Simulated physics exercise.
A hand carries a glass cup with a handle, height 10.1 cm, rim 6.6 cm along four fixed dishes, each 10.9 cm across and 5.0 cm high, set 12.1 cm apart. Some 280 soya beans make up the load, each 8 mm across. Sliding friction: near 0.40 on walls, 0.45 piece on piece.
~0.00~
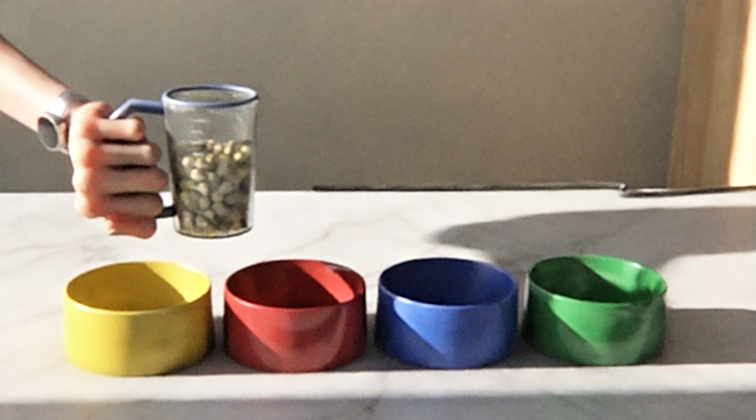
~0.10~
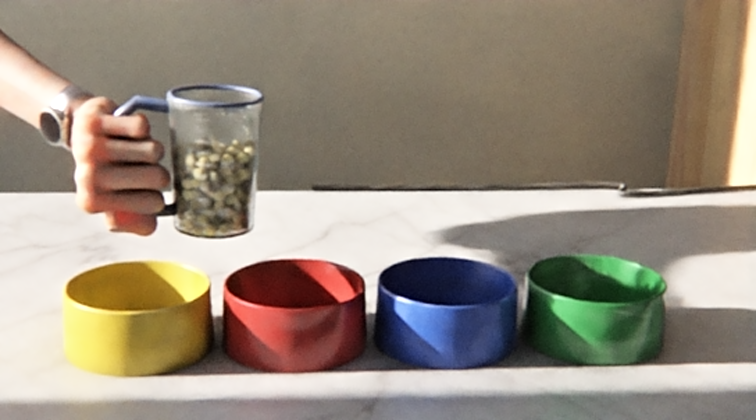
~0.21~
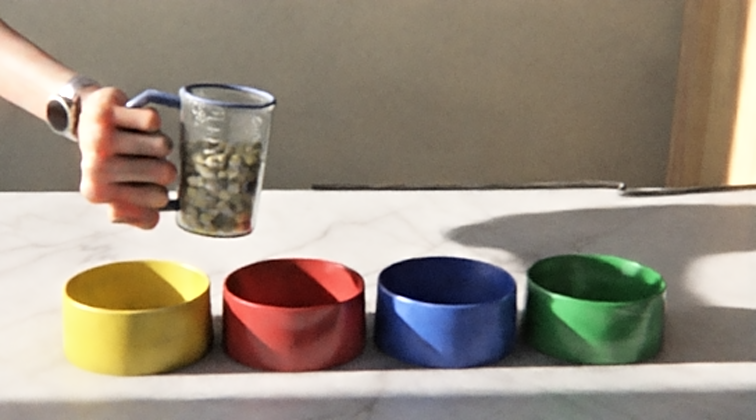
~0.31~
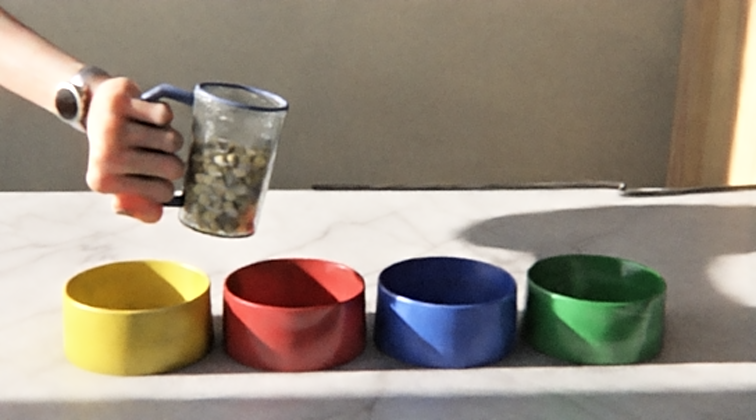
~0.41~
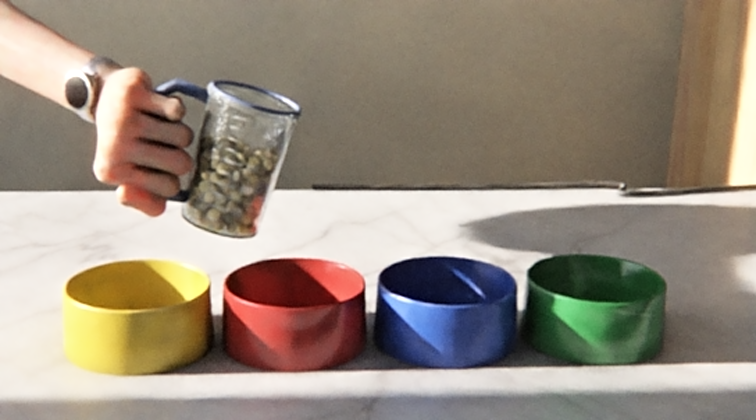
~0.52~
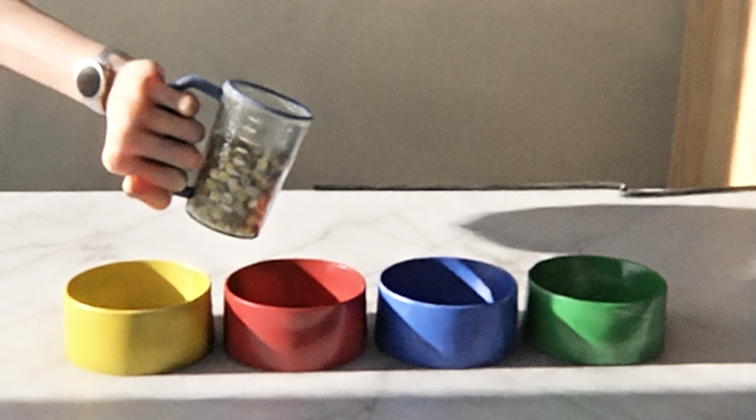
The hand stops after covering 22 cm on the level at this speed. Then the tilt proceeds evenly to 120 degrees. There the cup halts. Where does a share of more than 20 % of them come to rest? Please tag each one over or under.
Red - under; blue - over; green - under; yellow - under; counter - under.
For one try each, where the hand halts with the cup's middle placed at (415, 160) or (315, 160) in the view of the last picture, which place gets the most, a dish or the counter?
I'd bet on blue for the first try and blue for the second.
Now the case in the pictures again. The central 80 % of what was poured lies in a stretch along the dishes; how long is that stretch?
Roughly 6 cm of the row.
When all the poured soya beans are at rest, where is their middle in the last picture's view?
Look around (464, 319) in the last picture.
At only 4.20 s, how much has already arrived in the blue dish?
It works out to some 100 per cent.
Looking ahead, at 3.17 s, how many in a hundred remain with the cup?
0 %.
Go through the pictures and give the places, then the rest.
In the first frame, cup at (212, 162), tilt 0 degrees, lip at (256, 96), moved 0.0 cm; middle of the pieces at (216, 183); yellow dish at (139, 286); red dish at (295, 284); blue dish at (448, 281); green dish at (596, 279).
In the second frame, cup at (215, 162), tilt 2 degrees, lip at (261, 98), moved 0.2 cm; middle of the pieces at (218, 183).
In the third frame, cup at (222, 161), tilt 7 degrees, lip at (273, 101), moved 0.8 cm; middle of the pieces at (223, 182).
In the fourth frame, cup at (230, 161), tilt 12 degrees, lip at (287, 106), moved 1.4 cm; middle of the pieces at (229, 182).
In the fifth frame, cup at (238, 161), tilt 16 degrees, lip at (299, 110), moved 1.9 cm; middle of the pieces at (235, 182).
In the sixth frame, cup at (246, 161), tilt 21 degrees, lip at (312, 116), moved 2.5 cm; middle of the pieces at (242, 182); yellow dish at (139, 285); red dish at (296, 283); blue dish at (448, 281); green dish at (597, 279). Its pace works out near 45 degrees a second; the hand travels 5 cm a second.
After 2.11 s, tilt 95 degrees; cup holds 100 %.
After 3.17 s, tilt 120 degrees; cup holds 0 %, blue 100 %.
After 4.20 s, tilt 120 degrees; cup holds 0 %, blue 100 %.
By 4.5 s all is still; red 0 %, blue 100 %, green 0 %, yellow 0 %, counter 0 %.
